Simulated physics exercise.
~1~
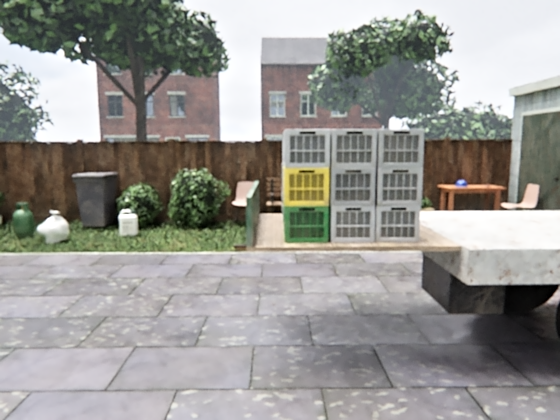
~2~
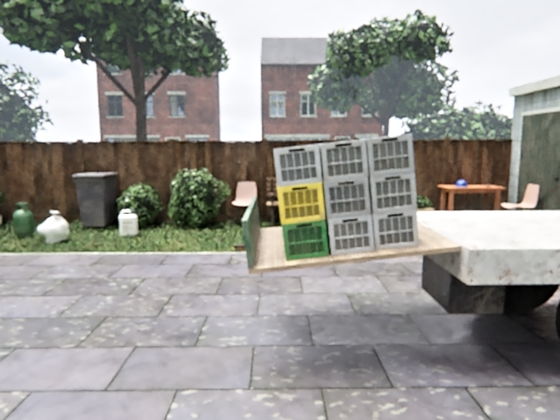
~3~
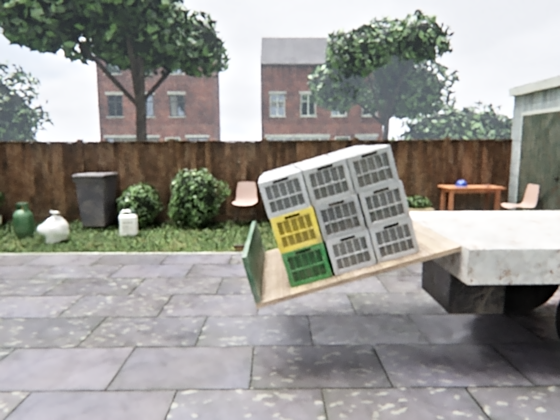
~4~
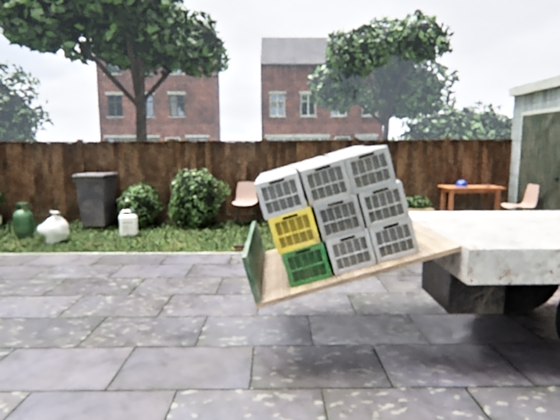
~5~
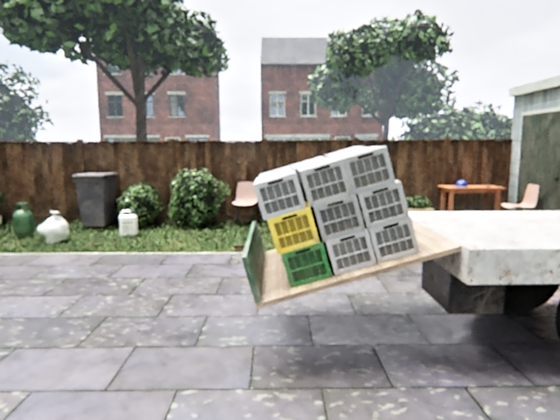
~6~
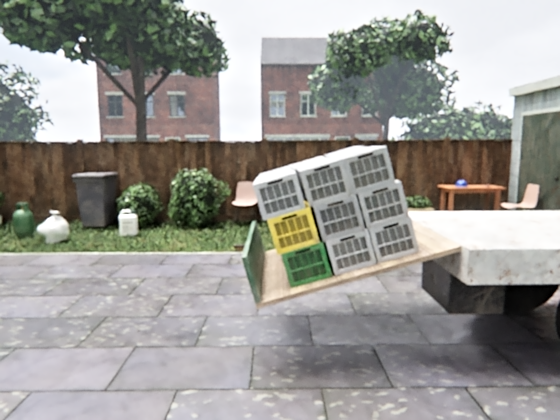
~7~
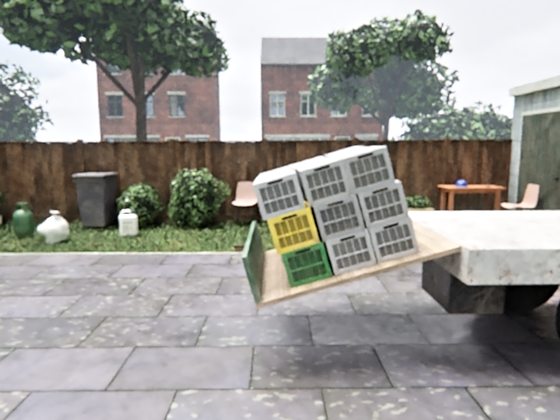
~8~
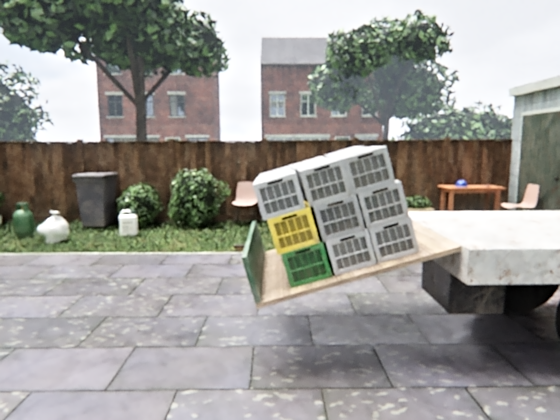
A drop flap loaded with stacked plastic crates hangs level at the back of a pale flat-bed in a paved yard, seen from the side by a still camera. The crates are mostly grey, with a green one at the bottom left and a yellow one above it; behind stand a wooden fence, bushes, trees and brick buildings. The flap's left end swings down, and the crates lean left with it. The upper crates shift slightly, leaving small steps between the columns. The flap then holds at a slant, with the stack still standing on it and nothing fallen off.
